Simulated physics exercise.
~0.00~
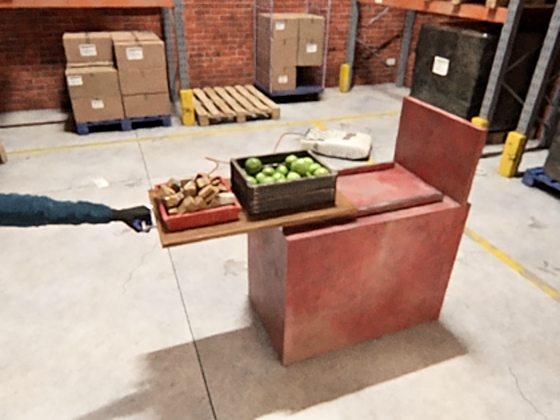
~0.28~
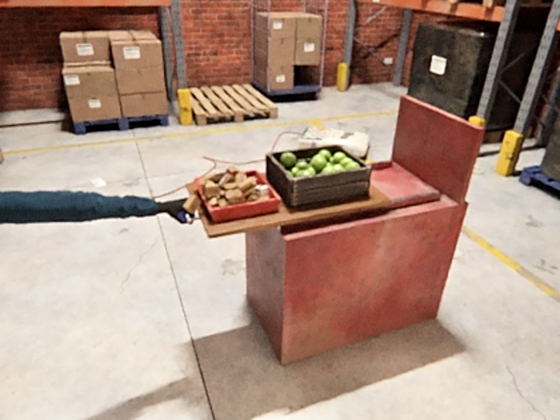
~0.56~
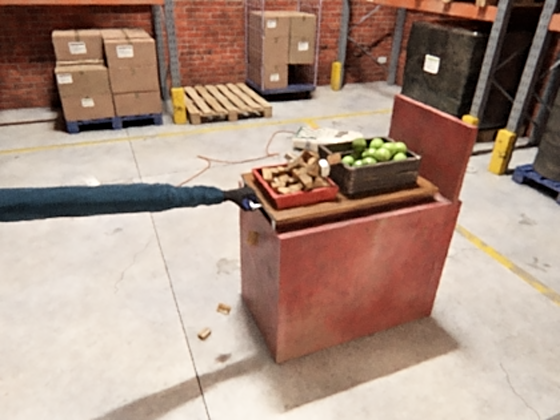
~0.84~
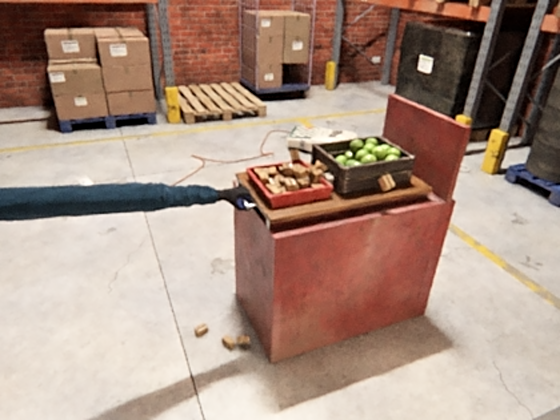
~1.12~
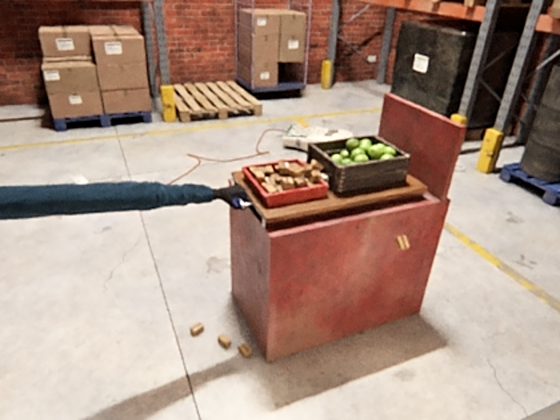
We see an arm push a wooden shelf holding a red tote of small brown parcels and a black tote of green apples rightward over a red unit; it stops, parcels spill out, and several end up on the floor while the apples stay in their tote.
